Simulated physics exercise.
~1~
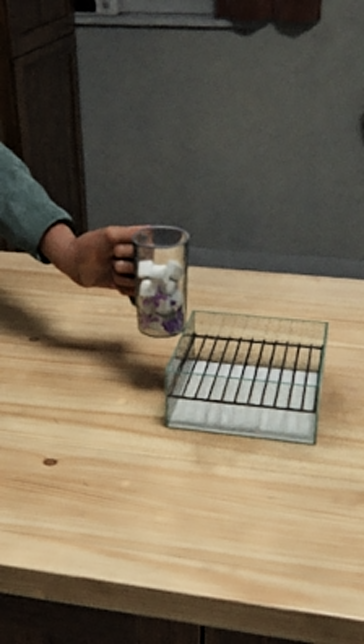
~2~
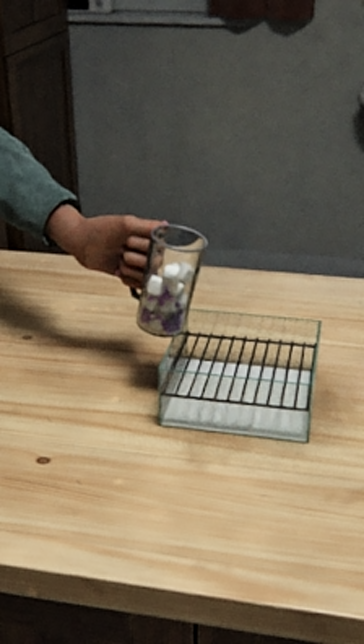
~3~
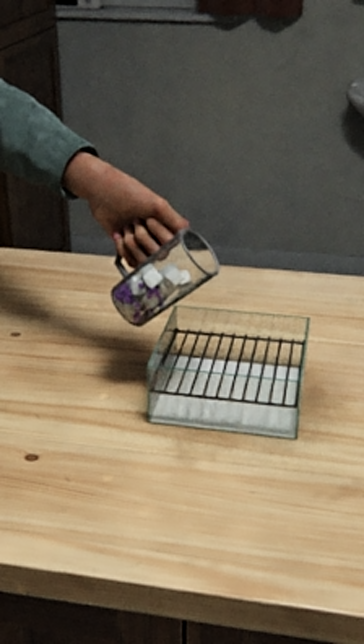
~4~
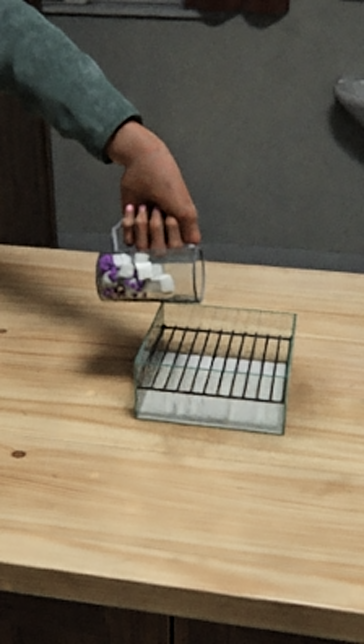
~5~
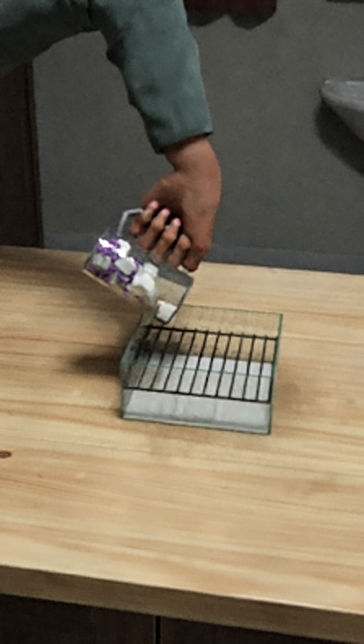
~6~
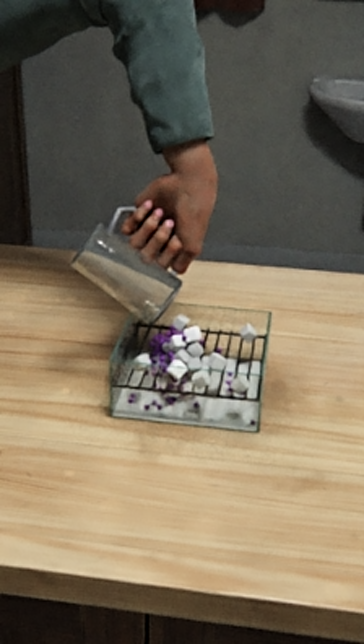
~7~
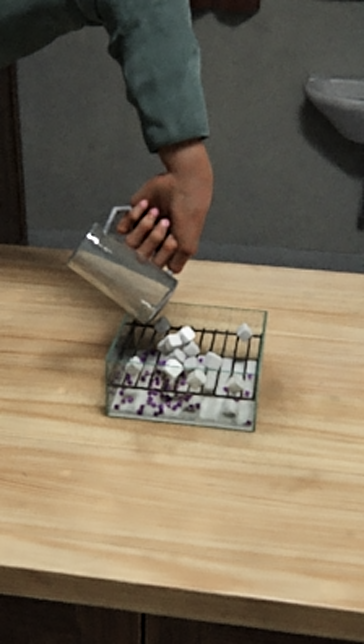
On a wooden tabletop, a hand tipping a clear cup over a wire rack, white chunks staying on top, purple bits dropping through.
